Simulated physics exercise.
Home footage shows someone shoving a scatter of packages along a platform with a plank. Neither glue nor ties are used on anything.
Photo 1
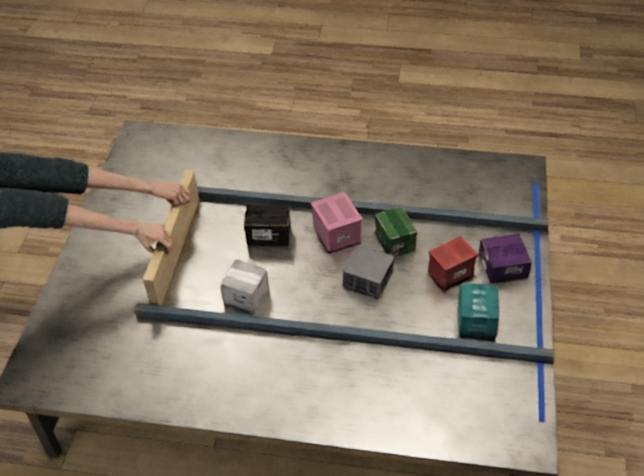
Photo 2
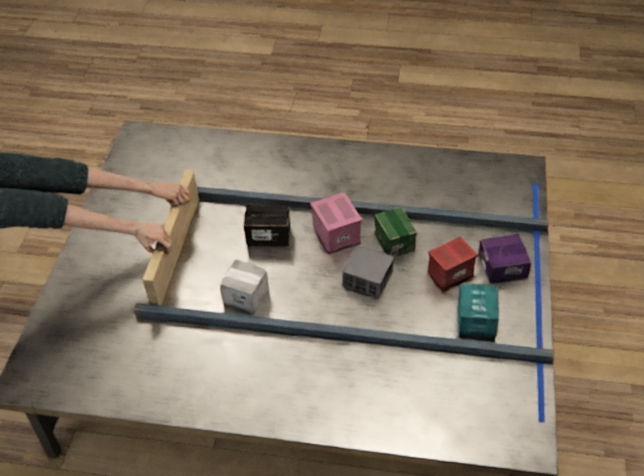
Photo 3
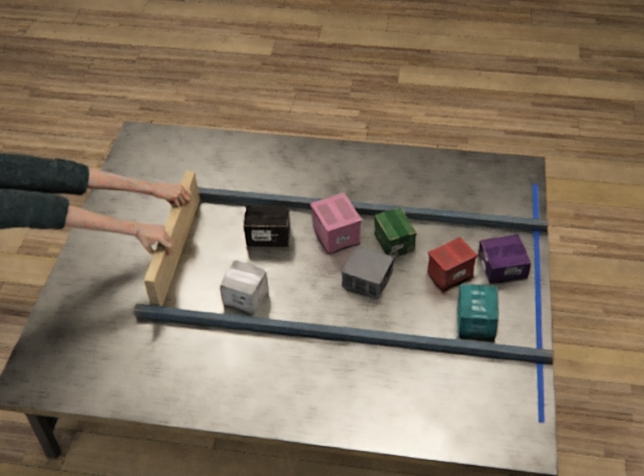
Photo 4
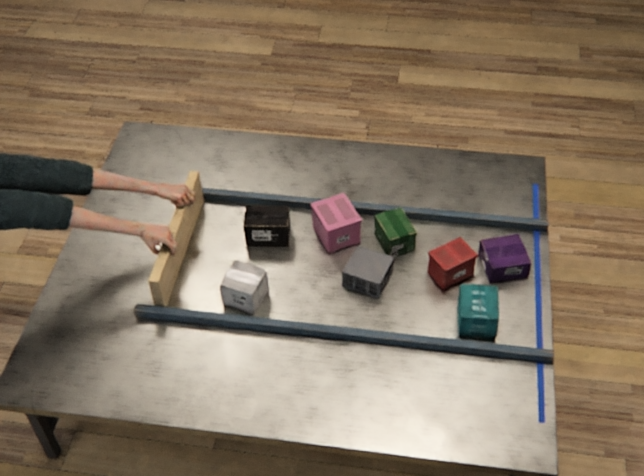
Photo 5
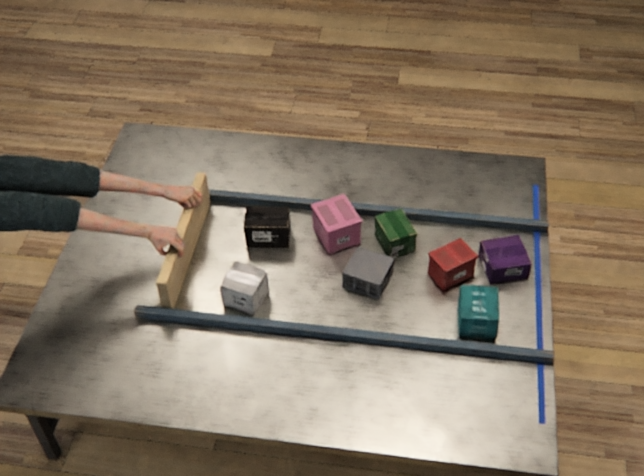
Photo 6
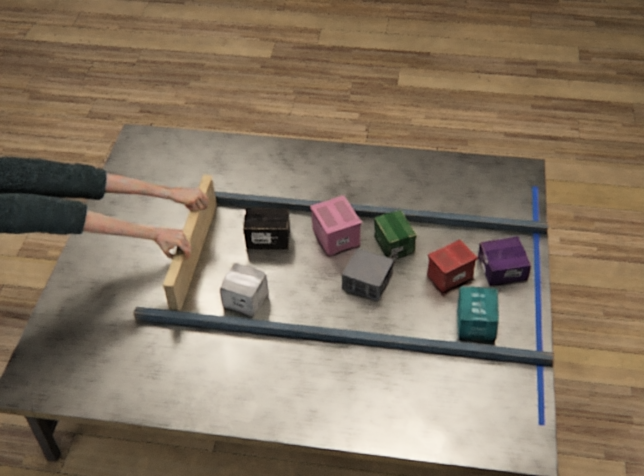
A person's arms in dark sleeves reach in from the left, gripping a wooden plank upright on a grey metal table over a wood floor, seen from above at an angle. Between two dark rails sit black, white, pink, grey, green, red, turquoise and purple boxes, with blue tape at right. The hands slide the plank slightly rightward, while the boxes and camera stay practically still.
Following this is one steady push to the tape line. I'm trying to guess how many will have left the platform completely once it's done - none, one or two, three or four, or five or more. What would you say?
You'd find the ones that came down come in at more than four here.
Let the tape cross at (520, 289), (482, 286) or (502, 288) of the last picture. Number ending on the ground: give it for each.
The counts come to 5, then 2, then 5.
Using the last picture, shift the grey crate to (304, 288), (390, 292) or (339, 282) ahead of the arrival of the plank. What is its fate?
Well, one by one, it ends up down, ends up down and ends up down.
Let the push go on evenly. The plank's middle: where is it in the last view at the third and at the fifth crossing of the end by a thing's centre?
At (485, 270) for the third, at (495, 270) for the fifth.
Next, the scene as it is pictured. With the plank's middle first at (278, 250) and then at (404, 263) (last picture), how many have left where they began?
I get 3 at the one place and 7 at the other.
A little later, none off yet; purple parcel at rest near (504, 261); turquoise parcel at rest near (478, 314); red tote at rest near (451, 266).
Next, none off yet; purple parcel shifted about its own width near (547, 269); turquoise parcel at rest near (478, 314); red tote shifted about its own width near (483, 269).
When it is over, the number that fall off is five or more; down, white parcel, black parcel, pink tote, grey crate, green parcel, red tote, turquoise parcel and purple parcel.
